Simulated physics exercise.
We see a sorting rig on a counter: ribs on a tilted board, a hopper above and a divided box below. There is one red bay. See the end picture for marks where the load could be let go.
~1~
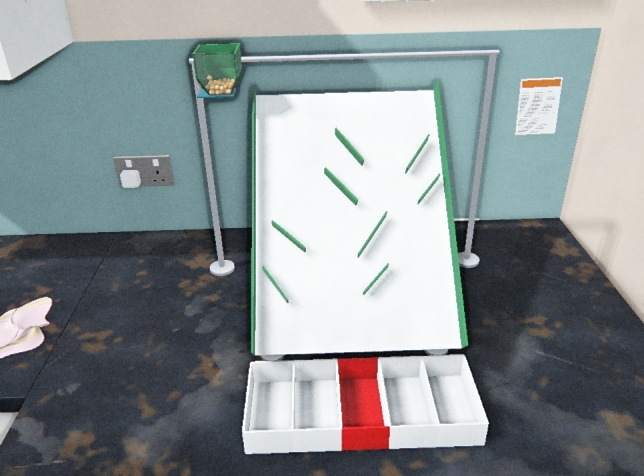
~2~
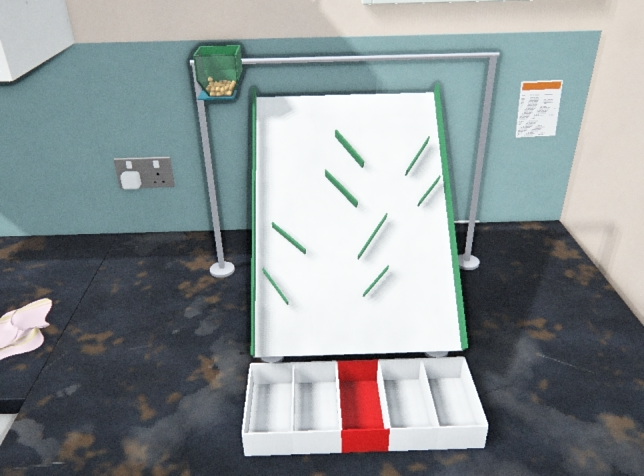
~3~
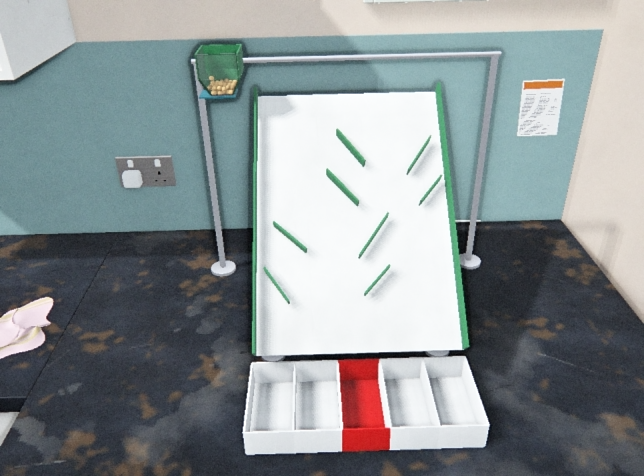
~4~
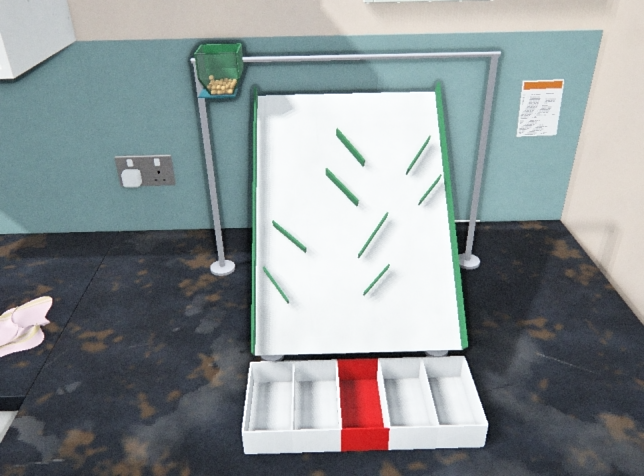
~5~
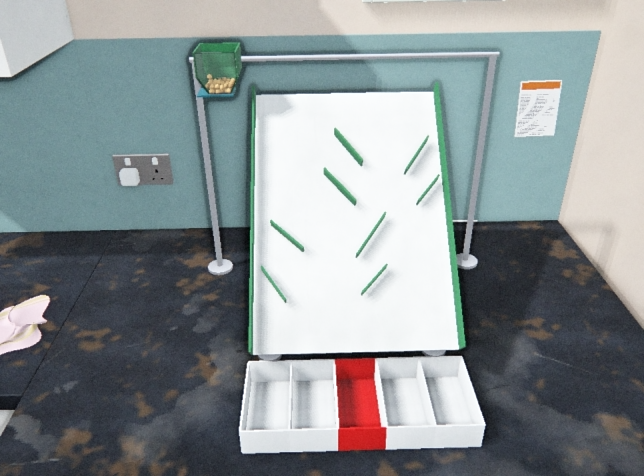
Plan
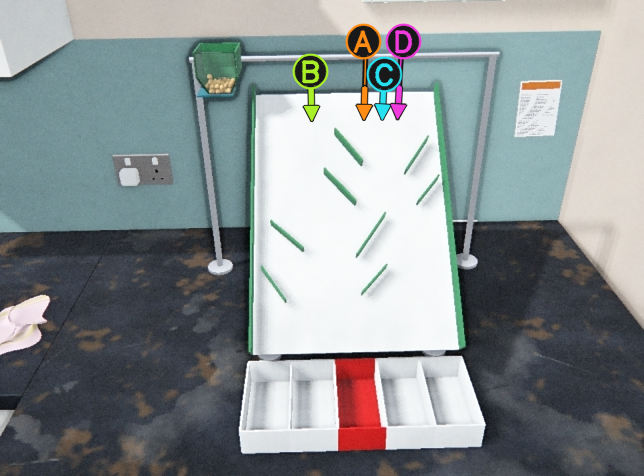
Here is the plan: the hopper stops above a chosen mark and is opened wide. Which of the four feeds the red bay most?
B.
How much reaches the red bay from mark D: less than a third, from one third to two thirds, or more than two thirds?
Less than a third.
On the marked copy, mark A meets the board at (364, 114); mark B meets the board at (311, 115); mark C meets the board at (382, 114); mark D meets the board at (397, 113).
For mark A, none at all in the red bay, all but a few in other bays, a small share outside the box.
For mark B, close to a third in the red bay, close to half in other bays.
For mark C, none at all in the red bay, all but a few in other bays.
For mark D, none at all in the red bay, all but a few in other bays, a small share outside the box.
